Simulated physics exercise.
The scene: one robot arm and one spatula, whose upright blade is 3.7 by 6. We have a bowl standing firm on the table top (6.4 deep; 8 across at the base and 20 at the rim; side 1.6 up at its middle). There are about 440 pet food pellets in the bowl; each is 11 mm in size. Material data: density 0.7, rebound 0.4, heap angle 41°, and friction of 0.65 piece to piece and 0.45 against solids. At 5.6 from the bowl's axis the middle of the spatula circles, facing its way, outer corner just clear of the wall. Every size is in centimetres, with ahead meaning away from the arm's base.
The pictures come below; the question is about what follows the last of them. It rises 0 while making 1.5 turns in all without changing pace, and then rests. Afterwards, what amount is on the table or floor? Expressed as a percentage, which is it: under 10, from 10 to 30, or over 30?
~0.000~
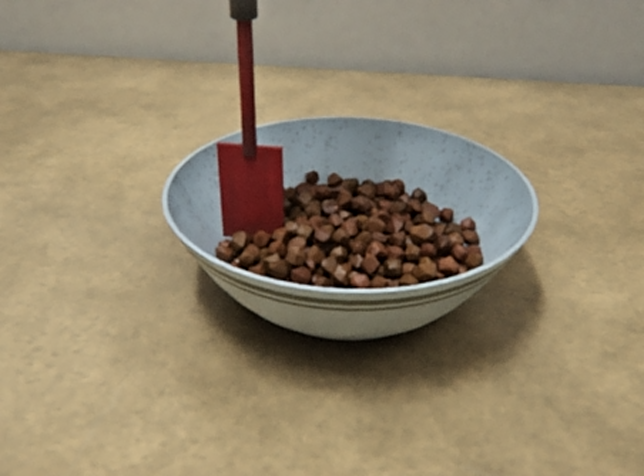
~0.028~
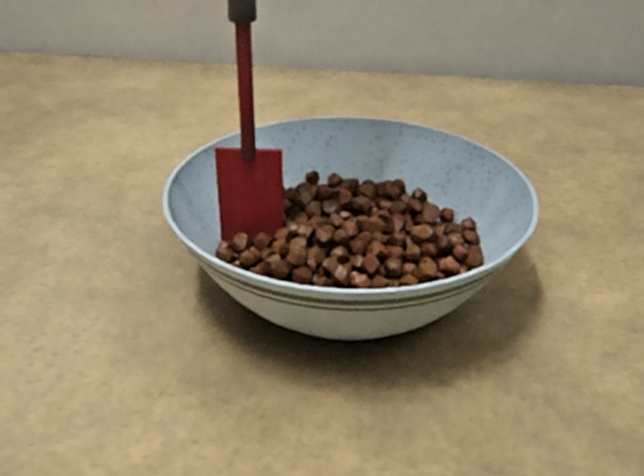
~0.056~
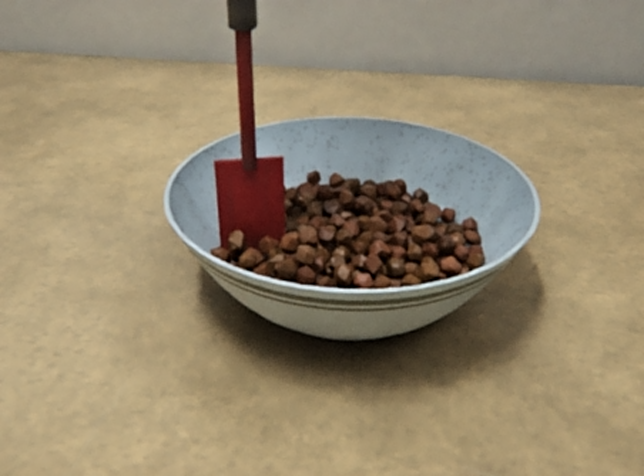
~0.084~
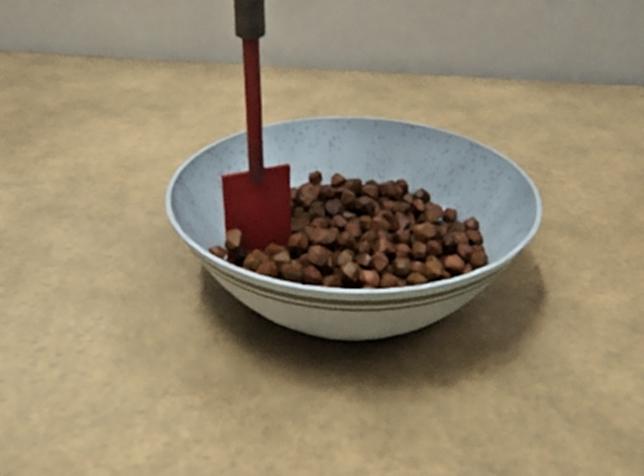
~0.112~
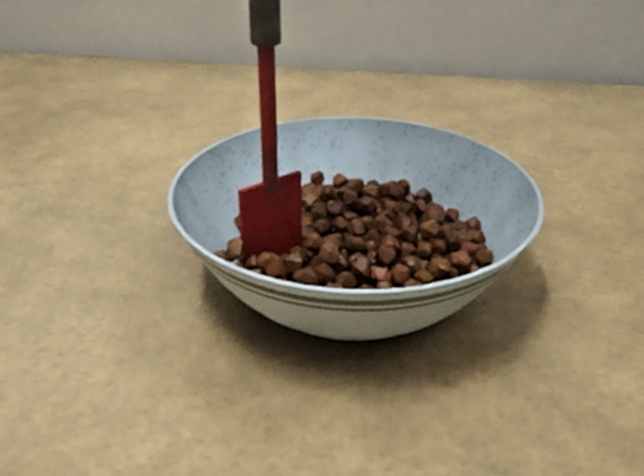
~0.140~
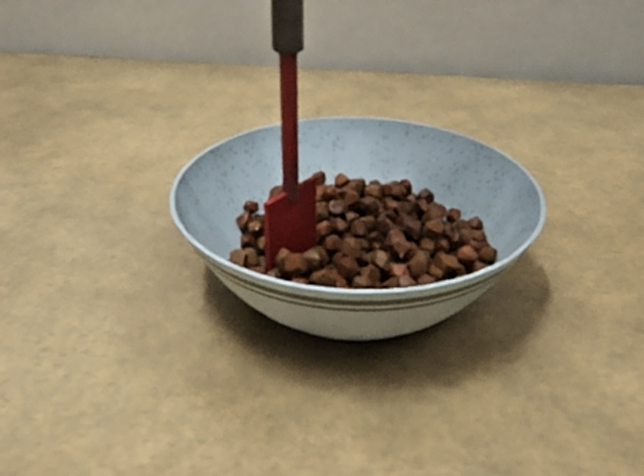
The percentage is from 10 to 30.
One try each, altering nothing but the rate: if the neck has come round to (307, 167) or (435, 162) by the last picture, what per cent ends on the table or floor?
Roughly 25 and 45 percent, in that order.
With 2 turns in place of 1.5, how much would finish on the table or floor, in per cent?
Estimate: Near 20 %.
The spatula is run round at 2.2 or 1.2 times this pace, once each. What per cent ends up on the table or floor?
I'd expect about 50 per cent, then about 25 per cent.
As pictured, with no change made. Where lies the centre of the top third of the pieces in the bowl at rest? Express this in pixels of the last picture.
The centre is near pixel (436, 206).
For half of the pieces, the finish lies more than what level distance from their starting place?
8 cm.
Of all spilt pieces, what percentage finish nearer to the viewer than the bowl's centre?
Close to 40 in a hundred.
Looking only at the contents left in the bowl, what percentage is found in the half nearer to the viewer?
About 35 per cent.
After 0.51 s, 248° round, highest piece 8 above the table; 411 in the bowl, 13 on the table or floor, 11 in flight or on the tool.
After 0.89 s, 76° round, highest piece 9 above the table; 386 in the bowl, 40 on the table or floor, 9 in flight or on the tool.
After 1.27 s, 180° round, highest piece 7 above the table; 361 in the bowl, 73 on the table or floor, 1 in flight or on the tool.
After 1.97 s, 180° round, highest piece 7 above the table; 361 in the bowl, 74 on the table or floor.
At rest, 361 in the bowl, 74 on the table or floor. That is 17 % on the table or floor.
